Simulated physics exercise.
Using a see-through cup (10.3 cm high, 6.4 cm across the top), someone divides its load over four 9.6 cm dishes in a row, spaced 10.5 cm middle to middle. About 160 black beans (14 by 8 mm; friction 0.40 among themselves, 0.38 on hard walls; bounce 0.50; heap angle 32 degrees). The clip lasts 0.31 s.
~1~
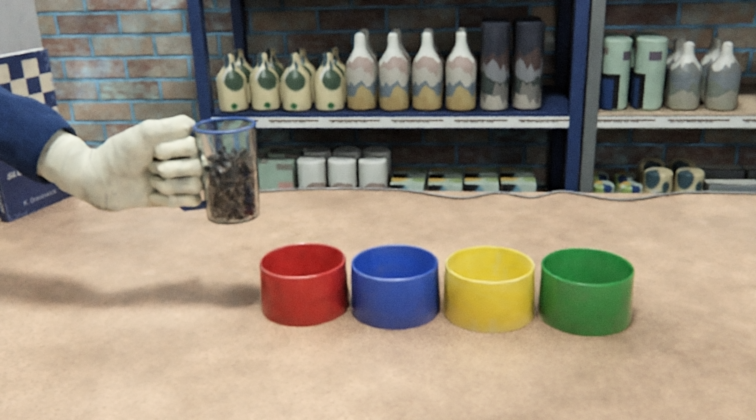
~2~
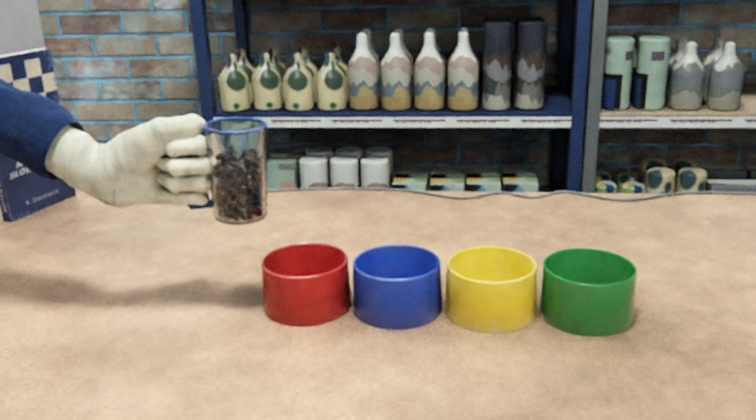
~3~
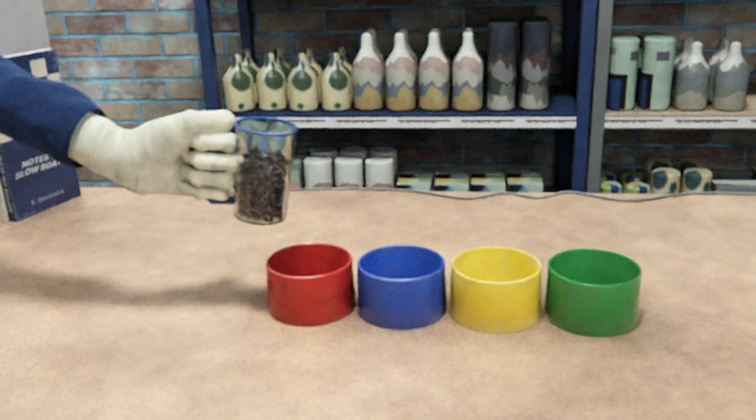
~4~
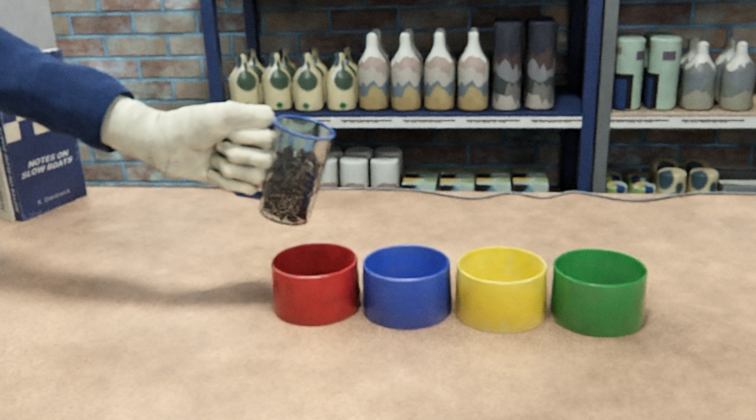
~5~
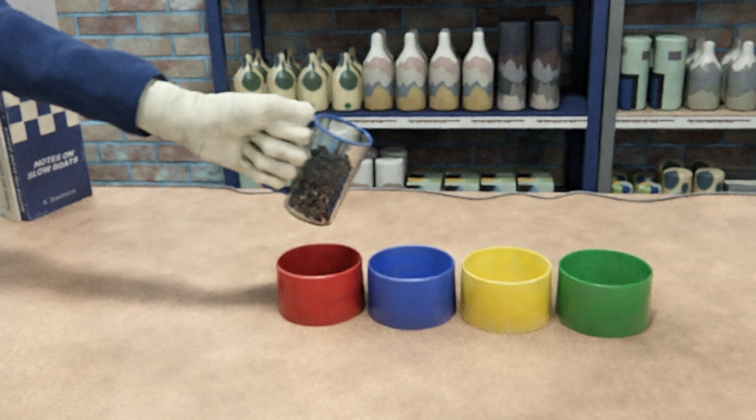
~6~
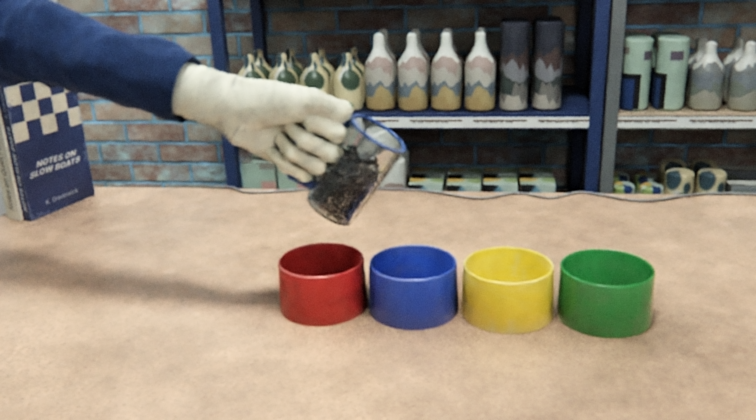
On a counter before shop shelves, a gloved hand carries a clear cup of dark pieces rightward above coloured dishes, tilting it.
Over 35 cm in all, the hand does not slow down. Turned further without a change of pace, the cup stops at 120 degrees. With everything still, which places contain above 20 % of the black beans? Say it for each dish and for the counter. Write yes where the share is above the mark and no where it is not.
Red: No, blue: No, green: Yes, yellow: No, counter: Yes.
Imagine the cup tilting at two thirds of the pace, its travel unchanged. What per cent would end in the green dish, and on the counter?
Result: Green dish 90, counter 10.
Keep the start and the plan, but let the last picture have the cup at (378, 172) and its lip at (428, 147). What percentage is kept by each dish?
Per cent kept: Red 0, blue 0, green 90, yellow 0.
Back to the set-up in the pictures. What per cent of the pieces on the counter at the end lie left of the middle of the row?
Roughly 0 %.
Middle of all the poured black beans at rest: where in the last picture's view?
About (624, 309).
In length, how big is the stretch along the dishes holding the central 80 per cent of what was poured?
About 19 cm.
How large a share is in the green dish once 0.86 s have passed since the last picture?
I'd say close to 55 per cent at that point.
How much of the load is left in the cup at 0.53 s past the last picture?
I reckon around 95 per cent.
Then, 0.32 s after the last picture, tilt 76 degrees; cup holds 100 %.
Then, 0.53 s after the last picture, tilt 104 degrees; cup holds 95 %.
Then, 0.86 s after the last picture, tilt 120 degrees; cup holds 5 %, green 55 %.
In the end, red 0 %, blue 0 %, green 65 %, yellow 0 %, counter 35 %.
